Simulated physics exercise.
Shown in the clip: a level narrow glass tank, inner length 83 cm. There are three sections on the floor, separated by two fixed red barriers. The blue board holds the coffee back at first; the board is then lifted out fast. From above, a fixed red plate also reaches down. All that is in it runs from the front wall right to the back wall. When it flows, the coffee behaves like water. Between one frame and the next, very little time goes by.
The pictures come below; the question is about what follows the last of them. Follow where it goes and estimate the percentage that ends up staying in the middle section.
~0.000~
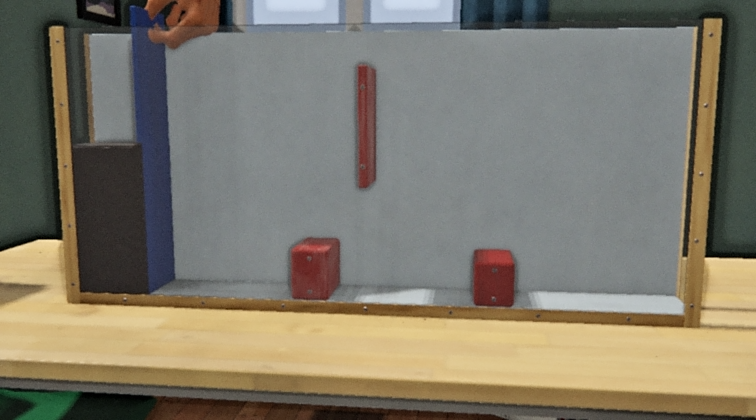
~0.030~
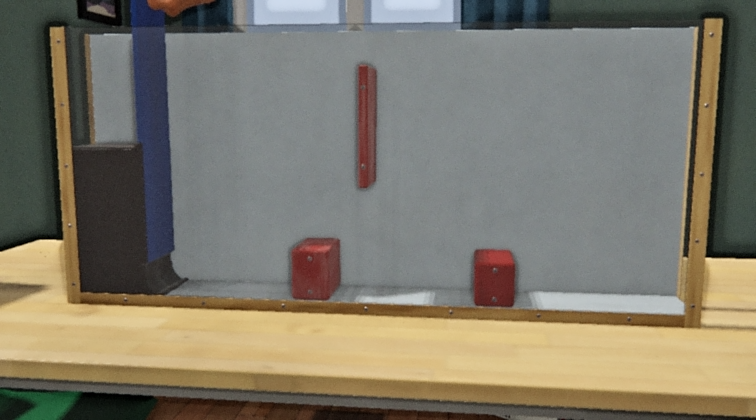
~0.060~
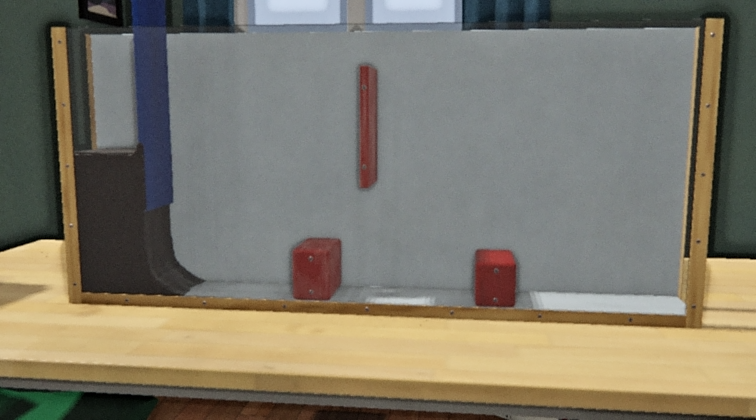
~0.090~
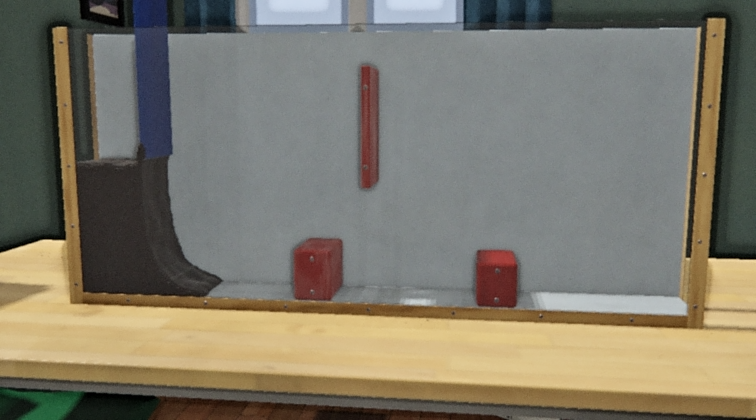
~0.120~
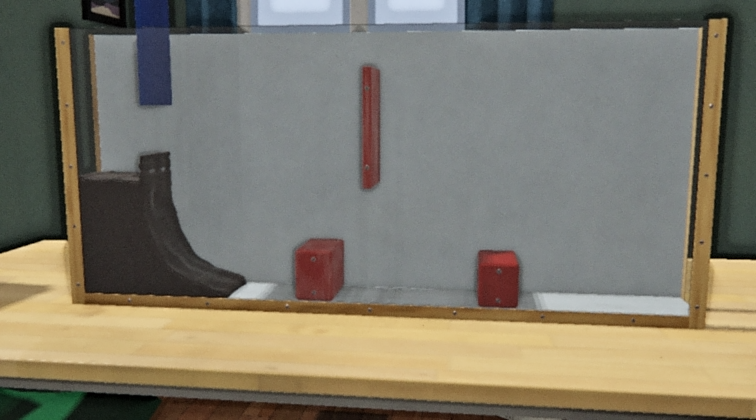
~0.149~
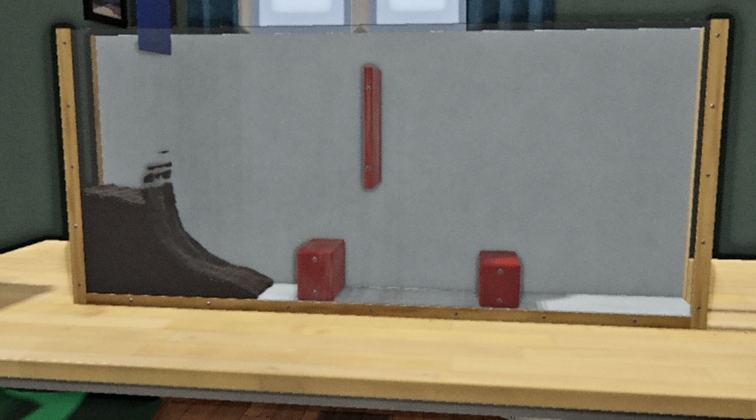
I would say about 28 per cent of it.
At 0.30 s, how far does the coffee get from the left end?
By then it's made it to close to 34 cm from the left end.
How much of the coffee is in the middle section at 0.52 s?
Roughly 28 in a hundred.
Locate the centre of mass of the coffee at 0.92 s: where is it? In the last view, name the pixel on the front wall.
You'll find the balance point close to (249, 278) in the last picture.
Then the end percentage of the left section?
Near 70 in a hundred.
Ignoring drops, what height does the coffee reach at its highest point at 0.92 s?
Roughly 13.5 cm up.
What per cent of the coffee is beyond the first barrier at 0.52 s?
About 28 %.
By 0.30 s 100 per cent is still short of the first barrier, 0 is over the second.
By 0.52 s 71 per cent is still short of the first barrier, 0 is over the second.
By 0.92 s 70 per cent is still short of the first barrier, 1 is over the second.
At rest it is 69 per cent left, 28 middle, 2 right.
